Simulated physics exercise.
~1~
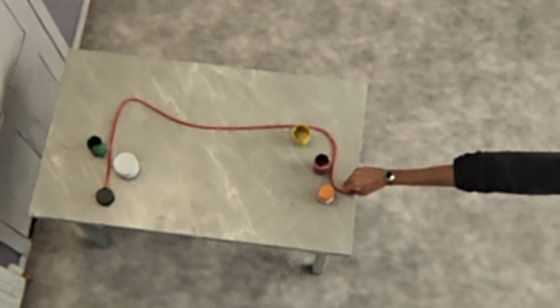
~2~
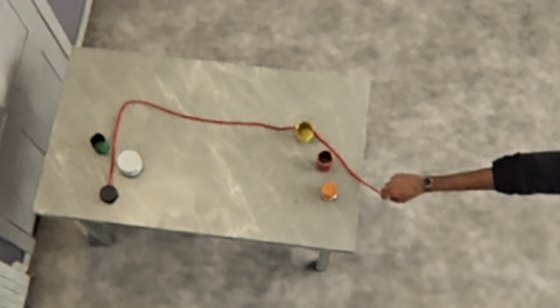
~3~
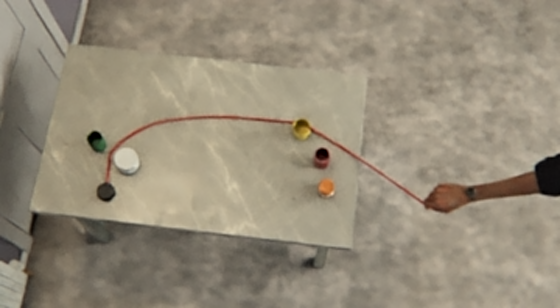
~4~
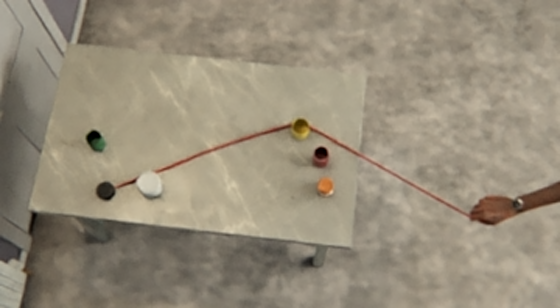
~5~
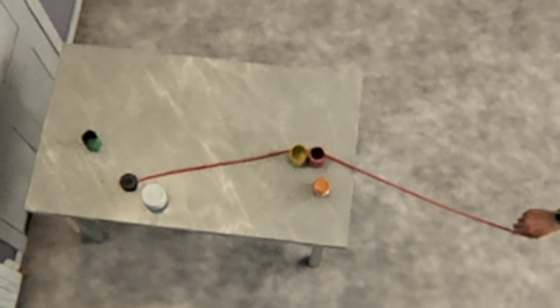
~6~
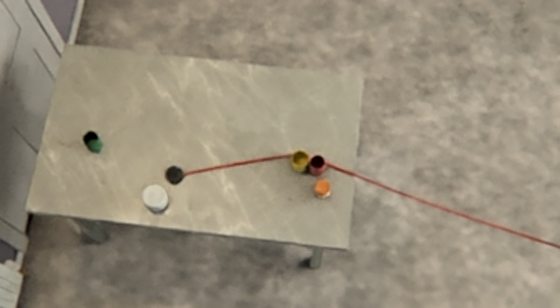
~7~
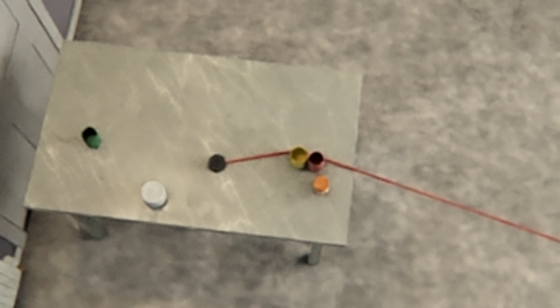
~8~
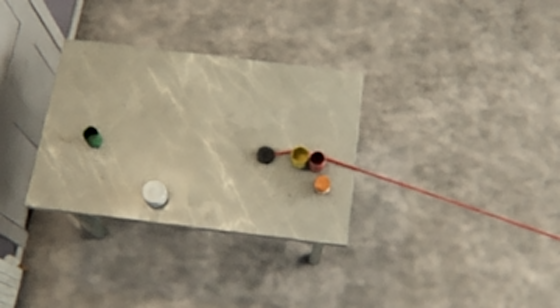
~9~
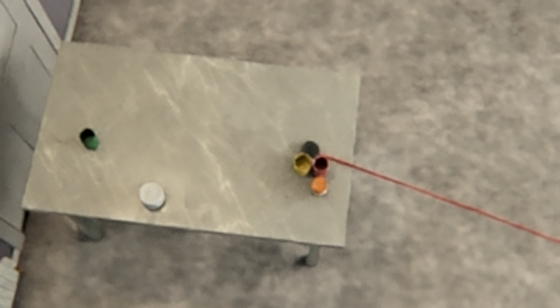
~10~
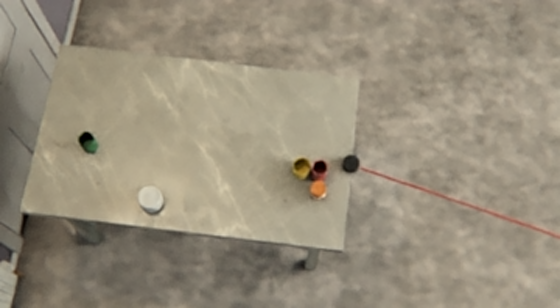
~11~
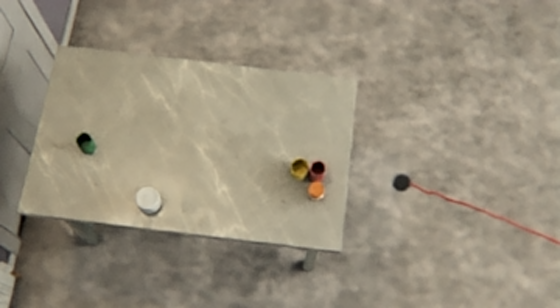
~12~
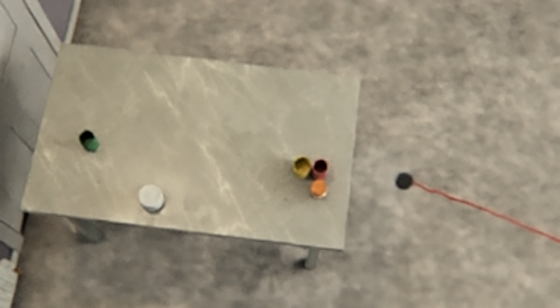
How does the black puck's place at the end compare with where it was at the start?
It starts on the left side of the table, near the green cup and white tub. By the end it is off the tabletop, out beyond the right edge and still attached to the red cable.
